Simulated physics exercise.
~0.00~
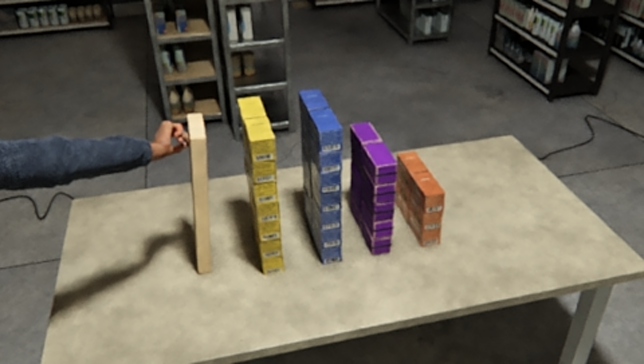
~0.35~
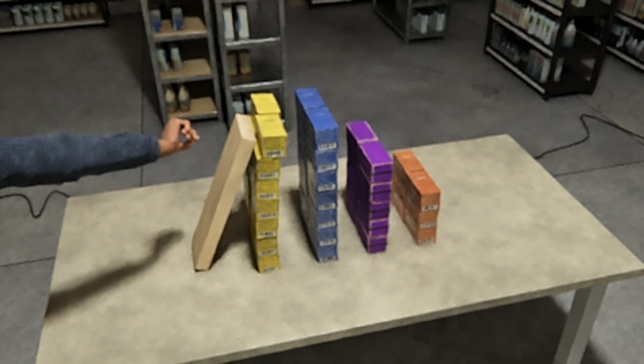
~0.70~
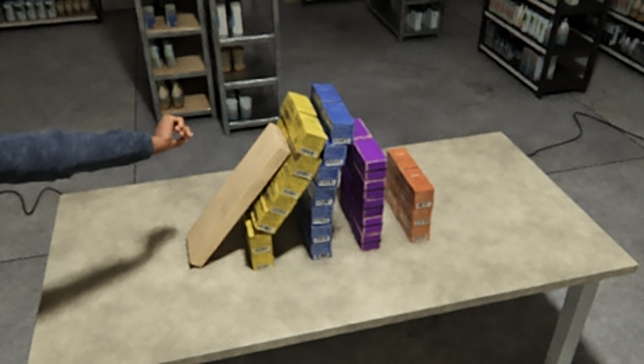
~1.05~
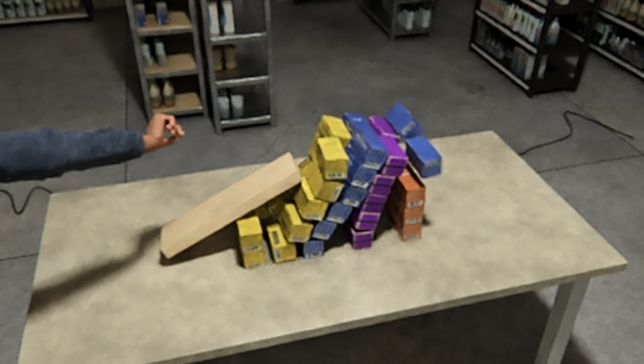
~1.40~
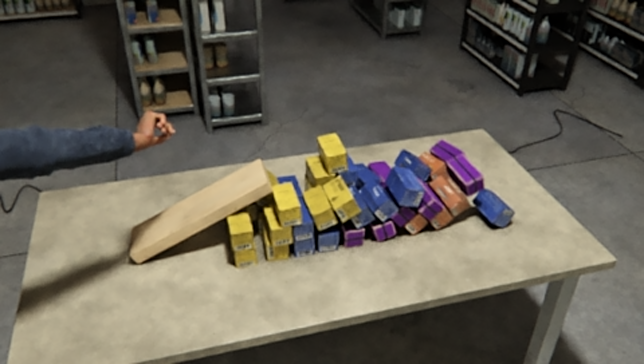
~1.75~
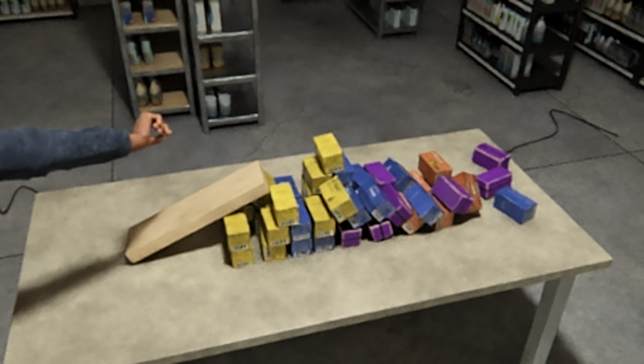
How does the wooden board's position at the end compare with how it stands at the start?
At the start the board stands upright on its end at the left of the row. By the end it has toppled onto its side, lying at a low slant with its upper end against the yellow packets.
